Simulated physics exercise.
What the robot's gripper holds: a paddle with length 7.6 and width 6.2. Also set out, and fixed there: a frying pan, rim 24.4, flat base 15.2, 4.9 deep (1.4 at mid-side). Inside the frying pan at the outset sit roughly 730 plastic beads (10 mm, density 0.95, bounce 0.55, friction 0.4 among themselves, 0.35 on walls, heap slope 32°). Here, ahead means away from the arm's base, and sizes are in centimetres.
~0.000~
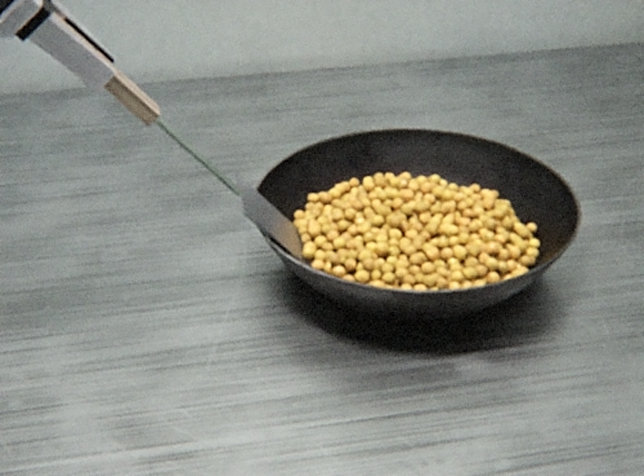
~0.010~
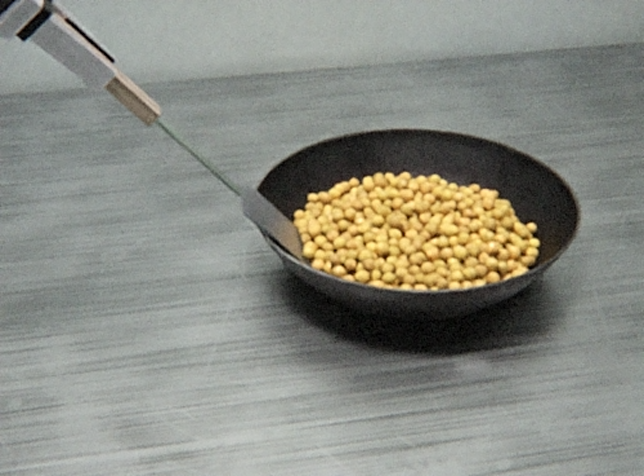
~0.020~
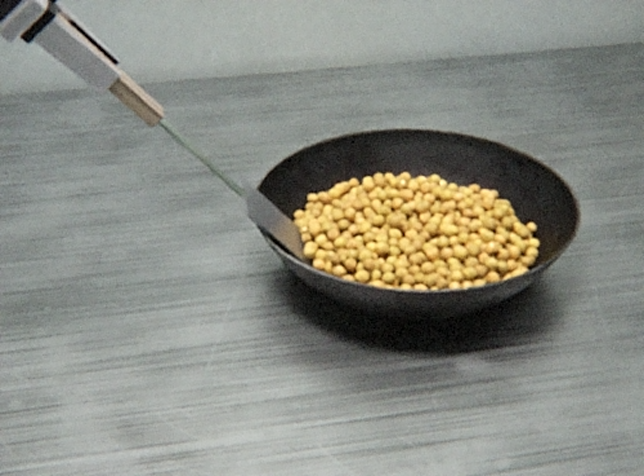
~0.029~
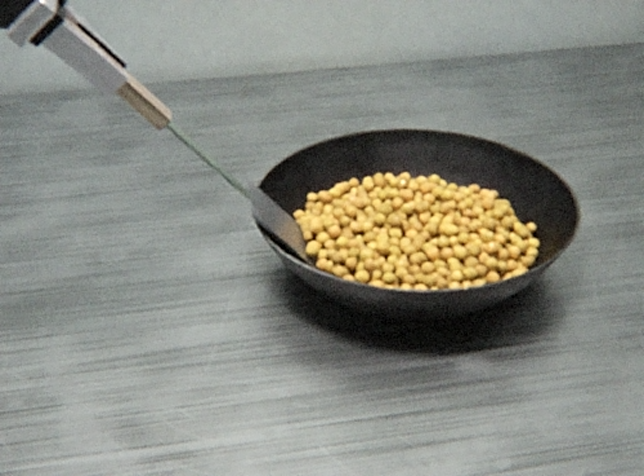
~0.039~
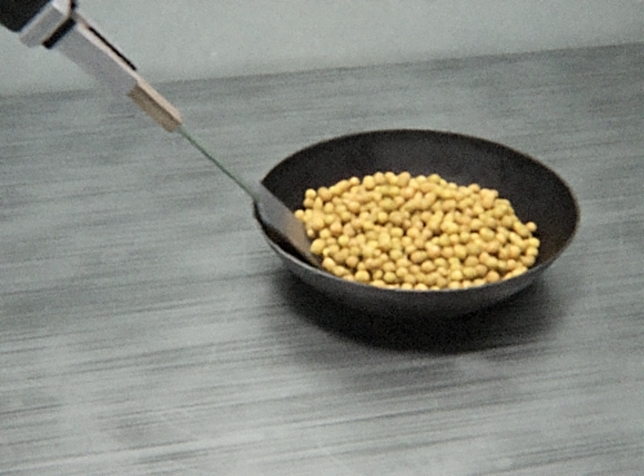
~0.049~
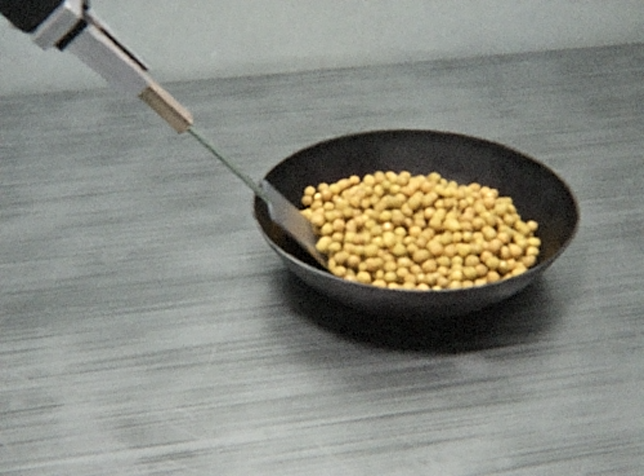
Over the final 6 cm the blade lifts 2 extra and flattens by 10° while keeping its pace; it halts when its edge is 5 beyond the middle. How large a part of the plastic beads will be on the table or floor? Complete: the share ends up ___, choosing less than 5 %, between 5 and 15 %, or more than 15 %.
The share ends up less than 5 %.
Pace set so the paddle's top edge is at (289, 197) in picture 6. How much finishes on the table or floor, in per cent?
Expect about 10 per cent there.
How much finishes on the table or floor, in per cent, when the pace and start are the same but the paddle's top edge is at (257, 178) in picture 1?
Roughly 0 percent ends on the table or floor.
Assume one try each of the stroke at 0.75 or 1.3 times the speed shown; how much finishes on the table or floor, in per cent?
Near 0 and near 0 percent respectively.
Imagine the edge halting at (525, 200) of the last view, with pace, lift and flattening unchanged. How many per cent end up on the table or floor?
The share ending on the table or floor is about 20 per cent.
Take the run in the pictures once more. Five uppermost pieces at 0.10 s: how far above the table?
Somewhere near 5 cm, I'd say.
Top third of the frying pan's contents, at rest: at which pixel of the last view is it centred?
I'd put it close to (501, 209).
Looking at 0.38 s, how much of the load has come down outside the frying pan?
Fraction noted: Close to 0 per cent.
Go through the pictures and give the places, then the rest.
In the first picture, the paddle top edge at (238, 192), sloping 50°; upper third of the load around (410, 229), from x 300 to 535, top at y 180; 733 in the frying pan.
In the second picture, the paddle top edge at (239, 192), sloping 50°; upper third of the load around (410, 229), from x 300 to 535, top at y 180.
In the third picture, the paddle top edge at (242, 193), sloping 50°; upper third of the load around (409, 229), from x 300 to 535, top at y 180.
In the fourth picture, the paddle top edge at (249, 196), sloping 50°; upper third of the load around (408, 228), from x 300 to 535, top at y 180.
In the fifth picture, the paddle top edge at (258, 198), sloping 50°; upper third of the load around (410, 226), from x 300 to 535, top at y 180.
In the sixth picture, the paddle top edge at (268, 199), sloping 50°; upper third of the load around (409, 224), from x 300 to 535, top at y 175; 733 in the frying pan.
After 0.10 s, sloping 50°, highest piece 5 above the table; 733 in the frying pan.
After 0.16 s, sloping 46°, highest piece 6 above the table; 733 in the frying pan.
After 0.38 s, sloping 40°, highest piece 6 above the table; 733 in the frying pan.
After 1.43 s, sloping 40°, highest piece 6 above the table; 733 in the frying pan.
In the end, 733 in the frying pan. That is 0 % on the table or floor.
